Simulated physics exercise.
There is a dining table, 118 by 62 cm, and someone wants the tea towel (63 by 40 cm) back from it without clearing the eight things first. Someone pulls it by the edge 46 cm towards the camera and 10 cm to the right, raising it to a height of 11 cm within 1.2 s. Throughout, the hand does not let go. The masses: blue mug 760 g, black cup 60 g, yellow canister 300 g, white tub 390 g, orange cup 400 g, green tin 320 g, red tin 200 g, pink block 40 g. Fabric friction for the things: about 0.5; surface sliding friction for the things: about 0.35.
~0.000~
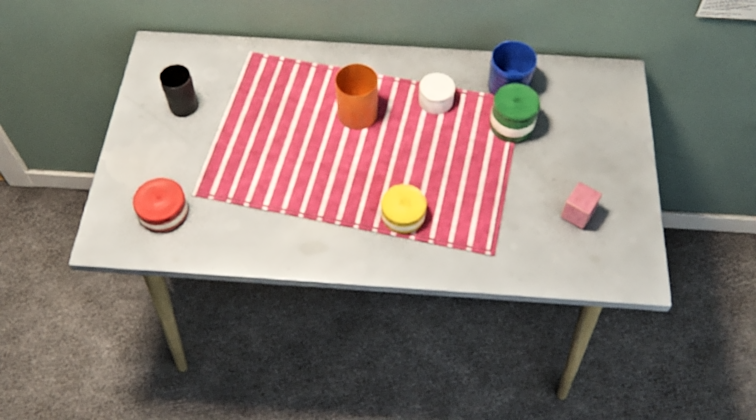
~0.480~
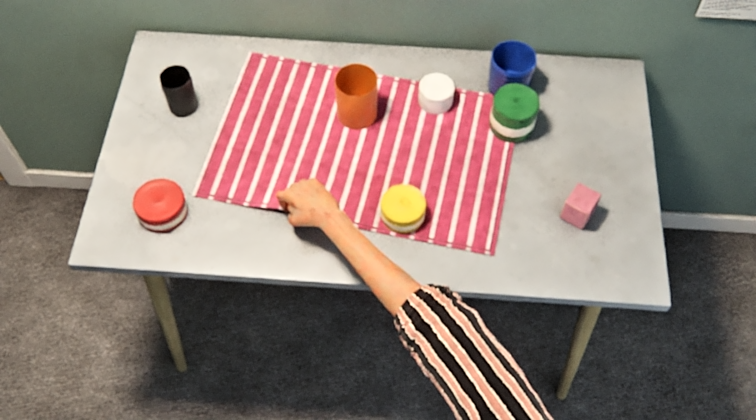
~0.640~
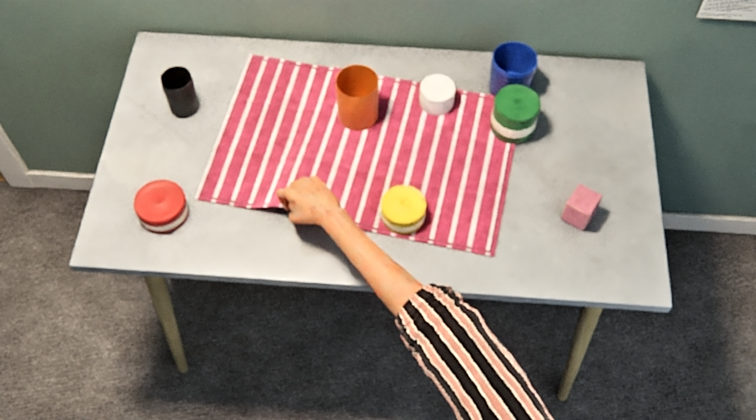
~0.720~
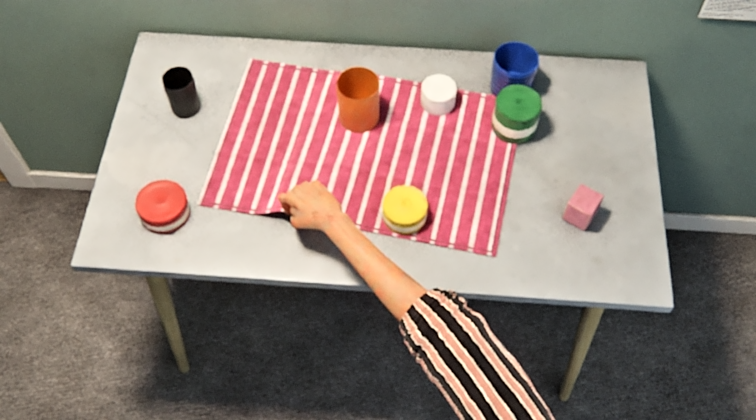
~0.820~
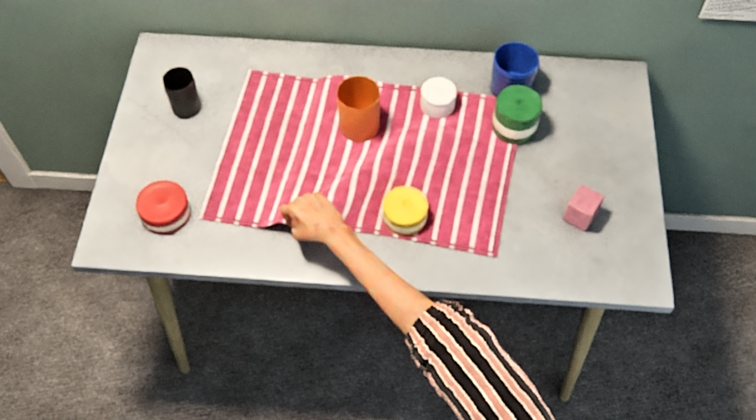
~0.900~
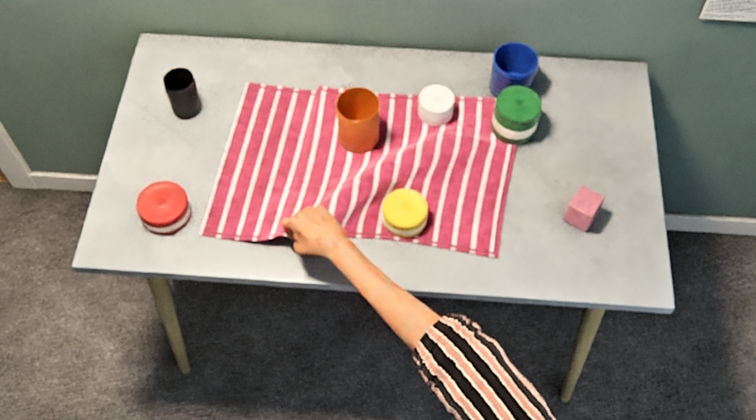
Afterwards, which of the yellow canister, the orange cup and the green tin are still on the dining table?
My prediction: Yellow canister: Off. Orange cup: Off. Green tin: On.
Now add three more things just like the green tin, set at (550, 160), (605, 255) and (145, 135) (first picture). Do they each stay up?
Taking them one by one: Is left on top, then is left on top, then is left on top.
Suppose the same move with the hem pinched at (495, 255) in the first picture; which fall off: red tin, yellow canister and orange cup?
Done that way, the red tin holds its spot, the yellow canister ends up off the top, and the orange cup ends up off the top.
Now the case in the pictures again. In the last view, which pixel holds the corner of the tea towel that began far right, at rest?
(368, 225), roughly.
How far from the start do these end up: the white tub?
No real number for the white tub; it goes off the top.
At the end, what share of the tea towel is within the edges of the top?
Roughly 10%.
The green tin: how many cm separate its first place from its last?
About: Green tin 2 cm.
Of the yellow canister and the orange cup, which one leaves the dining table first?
The yellow one goes first.
After 1.1 s, 95 % of the tea towel is still over the top; orange cup 17 cm off its start, yellow canister 9 cm off its start, green tin 2 cm off its start.
After 1.4 s, 65 % of the tea towel is still over the top; orange cup 33 cm off its start, yellow canister 20 cm off its start, green tin 2 cm off its start.
After 1.6 s, 30 % of the tea towel is still over the top; orange cup 46 cm off its start at (291, 277), yellow canister over the edge, green tin 2 cm off its start at (512, 109).
After 1.8 s, 15 % of the tea towel is still over the top; orange cup over the edge, yellow canister over the edge, green tin 2 cm off its start.
After 3.4 s, 10 % of the tea towel is still over the top; orange cup over the edge, yellow canister over the edge, green tin 2 cm off its start at (511, 109), white tub over the edge.
